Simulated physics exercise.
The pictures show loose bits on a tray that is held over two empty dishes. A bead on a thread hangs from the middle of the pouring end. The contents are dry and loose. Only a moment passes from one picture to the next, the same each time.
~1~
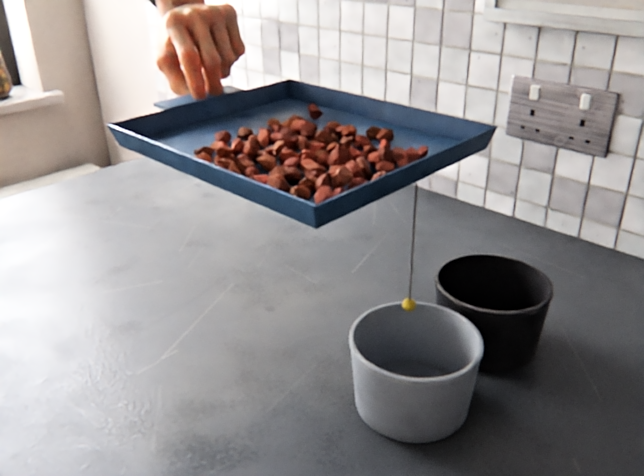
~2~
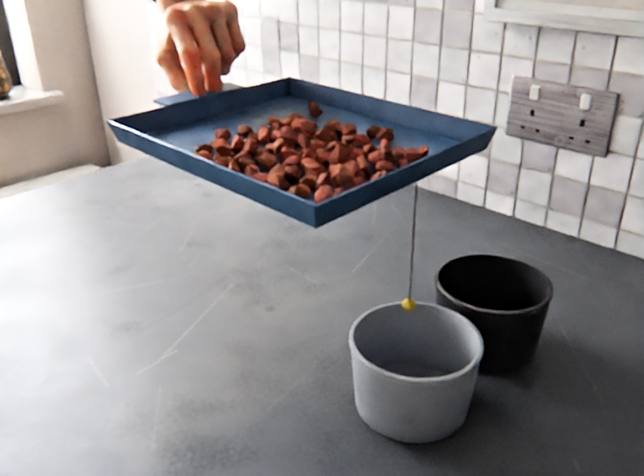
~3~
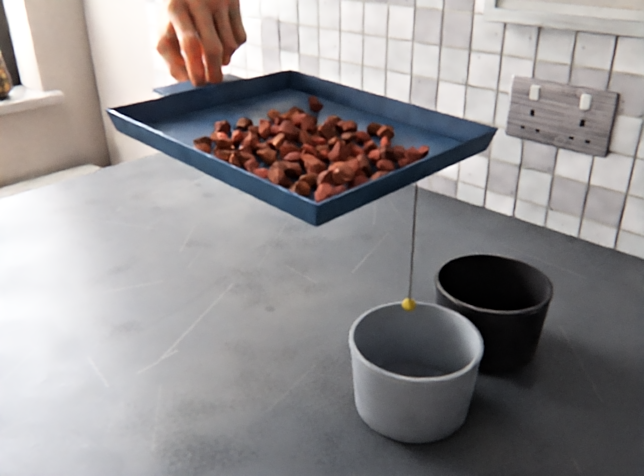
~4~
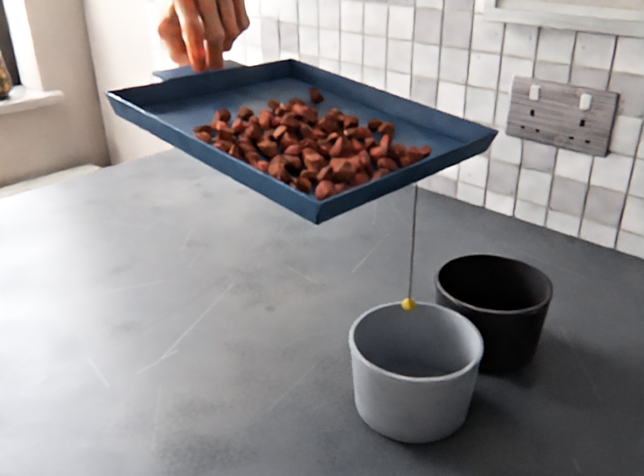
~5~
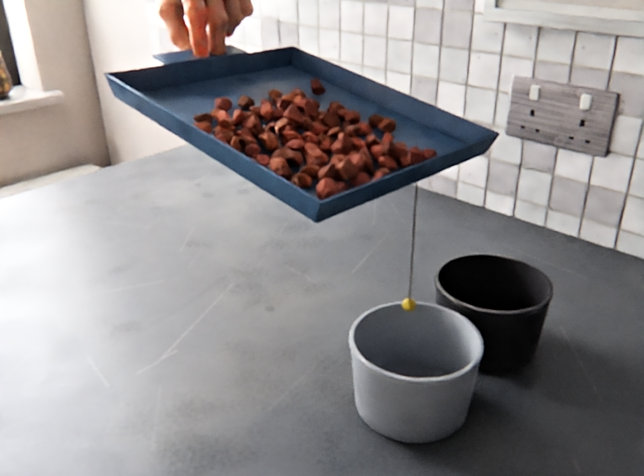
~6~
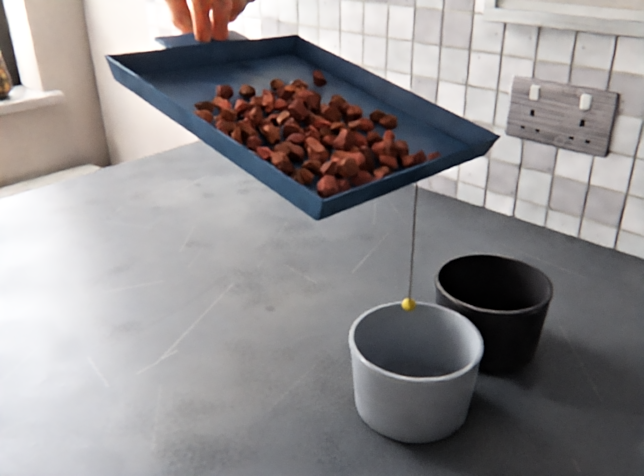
A hand gradually raising the far end of a blue tray of reddish-brown chunks above empty grey and black dishes.
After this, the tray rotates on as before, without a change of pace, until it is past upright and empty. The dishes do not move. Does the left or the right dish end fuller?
The right-hand one ends fuller.
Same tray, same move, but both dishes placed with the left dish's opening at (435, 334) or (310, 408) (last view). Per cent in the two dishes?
About 60 and 20 per cent.
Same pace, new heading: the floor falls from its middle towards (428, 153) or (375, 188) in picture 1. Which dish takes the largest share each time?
In turn: The right one; the left one.
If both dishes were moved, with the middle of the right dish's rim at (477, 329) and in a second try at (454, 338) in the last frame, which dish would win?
First the right-hand dish, then the dish on the right.
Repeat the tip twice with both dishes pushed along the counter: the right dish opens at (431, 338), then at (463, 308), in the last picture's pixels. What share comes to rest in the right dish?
The first gives 30 %, the second 50 %.
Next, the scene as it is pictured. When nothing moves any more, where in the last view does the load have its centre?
Near (492, 357).
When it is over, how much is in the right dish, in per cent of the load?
Roughly 40 in a hundred.
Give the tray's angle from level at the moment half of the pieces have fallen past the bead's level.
Near 95 degrees.
Just after the last frame, tray tipped steeply; almost all on the tray; just a few in the air.
A moment on, tray tipped right over; roughly a quarter on the tray; about a tenth in the left dish; roughly a quarter in the right dish; about a tenth outside both; roughly a third in the air.
Further on, tray tipped past a quarter turn; roughly a quarter in the left dish; roughly a third in the right dish; roughly a third outside both.
When it is over, tray tipped past a quarter turn; roughly a quarter in the left dish; roughly a third in the right dish; roughly a third outside both.
